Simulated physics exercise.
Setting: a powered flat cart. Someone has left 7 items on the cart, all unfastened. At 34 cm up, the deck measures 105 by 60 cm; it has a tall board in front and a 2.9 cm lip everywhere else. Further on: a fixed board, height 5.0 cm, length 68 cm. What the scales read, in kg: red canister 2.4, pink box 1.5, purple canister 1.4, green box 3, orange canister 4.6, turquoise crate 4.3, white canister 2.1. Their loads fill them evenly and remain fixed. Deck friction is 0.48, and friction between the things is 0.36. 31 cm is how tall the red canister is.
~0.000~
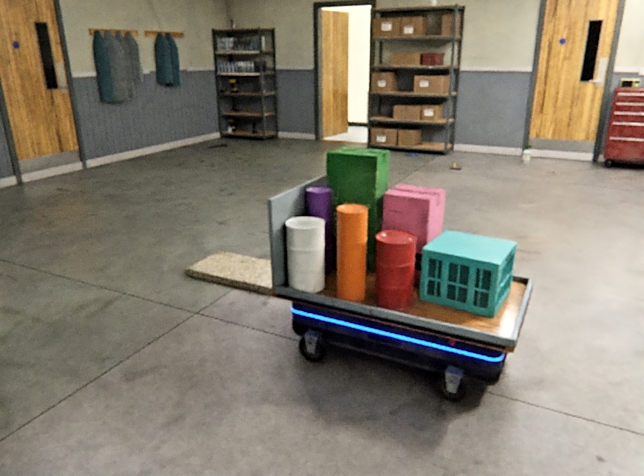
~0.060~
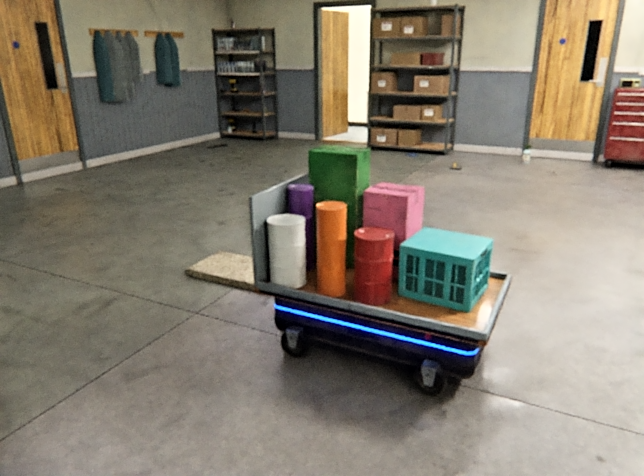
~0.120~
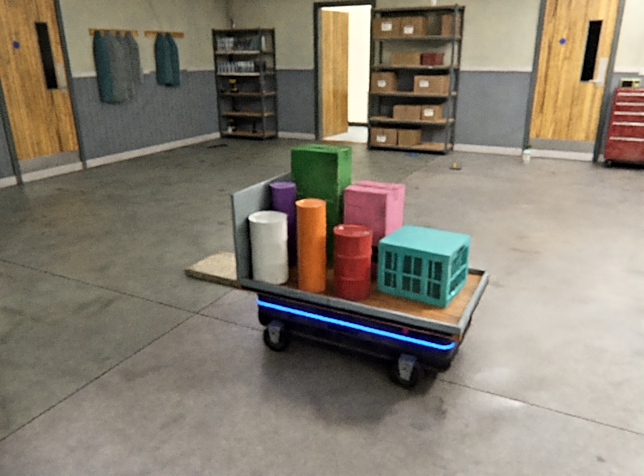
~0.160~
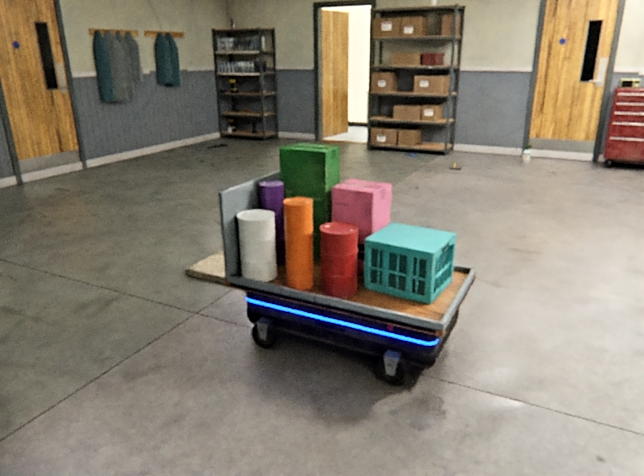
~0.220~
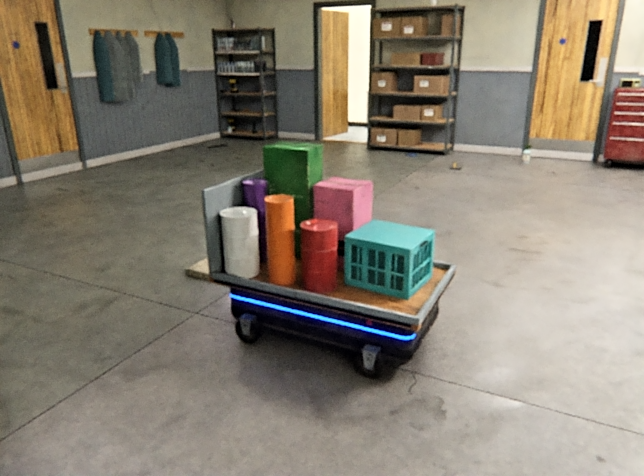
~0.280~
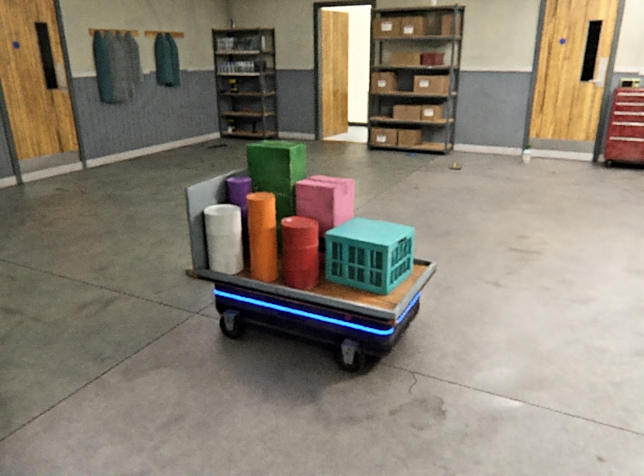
A flat cart with a glowing blue strip rolls across the grey concrete floor of a workshop, seen from a fixed, slightly raised view. Behind its tall left-hand board stand white, orange and red canisters in front, with a turquoise crate at right and purple, green and pink items behind. It moves steadily leftward and slightly away, passing in front of a low, pale slab, its load keeping its arrangement.
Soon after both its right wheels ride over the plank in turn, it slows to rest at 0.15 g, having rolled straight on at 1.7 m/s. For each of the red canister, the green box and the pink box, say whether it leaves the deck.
The red canister stays put on the deck; the green box stays put on the deck; the pink box stays put on the deck.
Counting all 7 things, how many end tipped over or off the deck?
Total: 2.
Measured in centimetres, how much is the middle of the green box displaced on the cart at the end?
About 6 cm.
After 0.68 s, cart has run 116 cm; green box 21° off upright near (179, 182); pink box 16° off upright near (220, 199); purple canister 30° off upright.
After 1.18 s, cart has run 201 cm; white canister now off the deck; green box 26° off upright near (63, 176); pink box moved 3 cm near (115, 189).
After 1.88 s, cart has run 292 cm; purple canister now off the deck; green box 15° off upright; pink box moved 2 cm near (28, 176).
In the end (3.6 s), off the deck, purple canister and white canister; the other 5 under 10 cm from the start.
